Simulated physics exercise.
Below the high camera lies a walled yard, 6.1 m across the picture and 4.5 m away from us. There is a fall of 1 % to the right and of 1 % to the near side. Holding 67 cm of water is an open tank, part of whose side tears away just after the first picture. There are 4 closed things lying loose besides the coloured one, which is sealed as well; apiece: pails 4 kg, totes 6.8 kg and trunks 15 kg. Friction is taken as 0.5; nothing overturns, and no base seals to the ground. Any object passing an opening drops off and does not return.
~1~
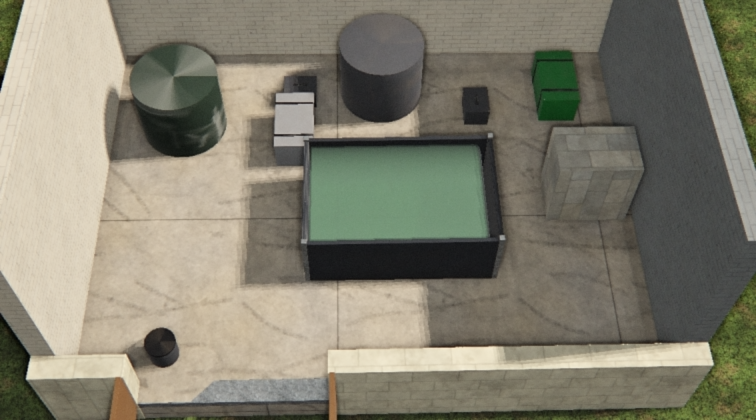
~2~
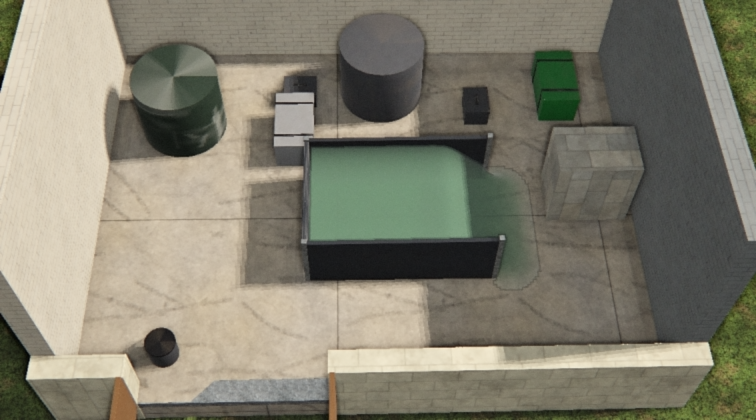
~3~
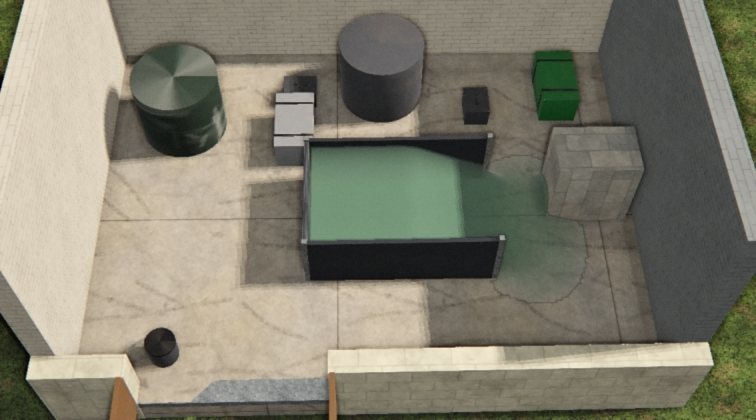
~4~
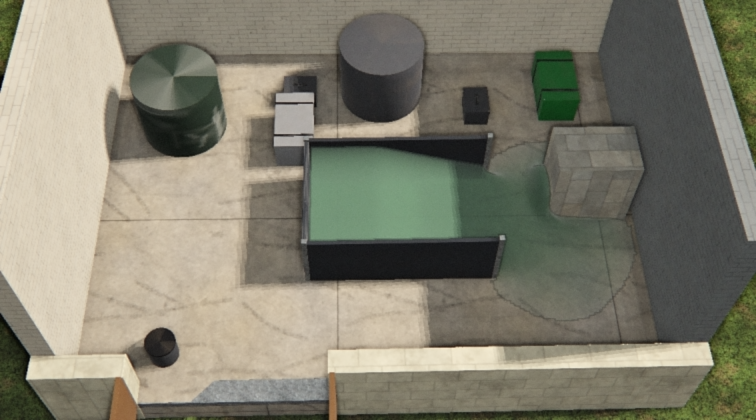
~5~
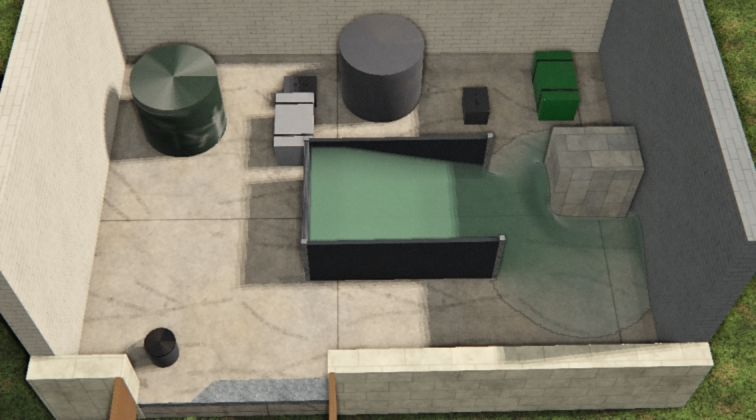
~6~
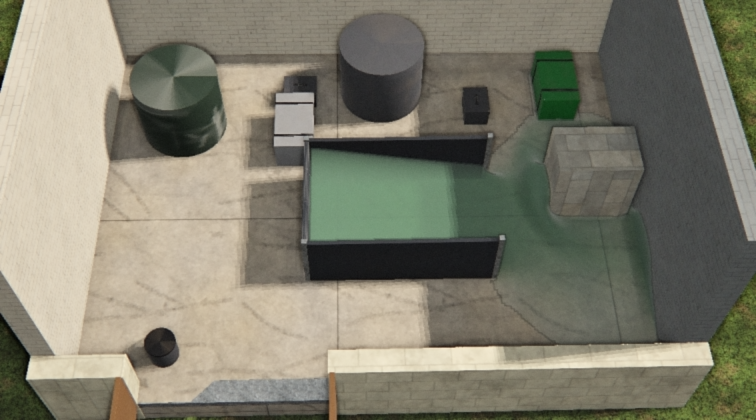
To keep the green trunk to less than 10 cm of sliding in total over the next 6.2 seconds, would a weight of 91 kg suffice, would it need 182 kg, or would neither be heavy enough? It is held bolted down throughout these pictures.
It would manage with 91 kg.
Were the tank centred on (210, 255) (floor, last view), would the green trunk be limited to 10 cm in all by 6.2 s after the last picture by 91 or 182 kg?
Then it turns out the lighter mass already works.
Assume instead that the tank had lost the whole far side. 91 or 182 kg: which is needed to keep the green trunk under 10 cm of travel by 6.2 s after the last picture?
Well, in that case only the heavy one does.
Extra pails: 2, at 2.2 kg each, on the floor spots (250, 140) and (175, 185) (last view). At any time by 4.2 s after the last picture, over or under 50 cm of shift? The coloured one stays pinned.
So the first one stays inside and the second one stays inside.
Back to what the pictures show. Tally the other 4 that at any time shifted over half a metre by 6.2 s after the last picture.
The total is 2.
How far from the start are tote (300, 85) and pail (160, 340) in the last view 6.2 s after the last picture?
Taking them in order, that's 0 centimetres and 30 centimetres.
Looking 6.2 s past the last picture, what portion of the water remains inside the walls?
94 % or so.
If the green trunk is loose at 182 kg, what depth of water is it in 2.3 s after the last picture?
Something like 15 centimetres.
Then, 0.6 s after the last picture the green trunk would be 0 cm from its start with 91 kg and 0 cm from its start with 182 kg; 7 cm of water round it then.
Then, 2.3 s after the last picture the green trunk would be 0 cm from its start with 91 kg and 0 cm from its start with 182 kg; 15 cm of water round it then.
Then, 4.2 s after the last picture the green trunk would be 0 cm from its start with 91 kg and 0 cm from its start with 182 kg; 11 cm of water round it then.
Then, 6.2 s after the last picture the green trunk would be 0 cm from its start with 91 kg and 0 cm from its start with 182 kg; 9 cm of water round it then.
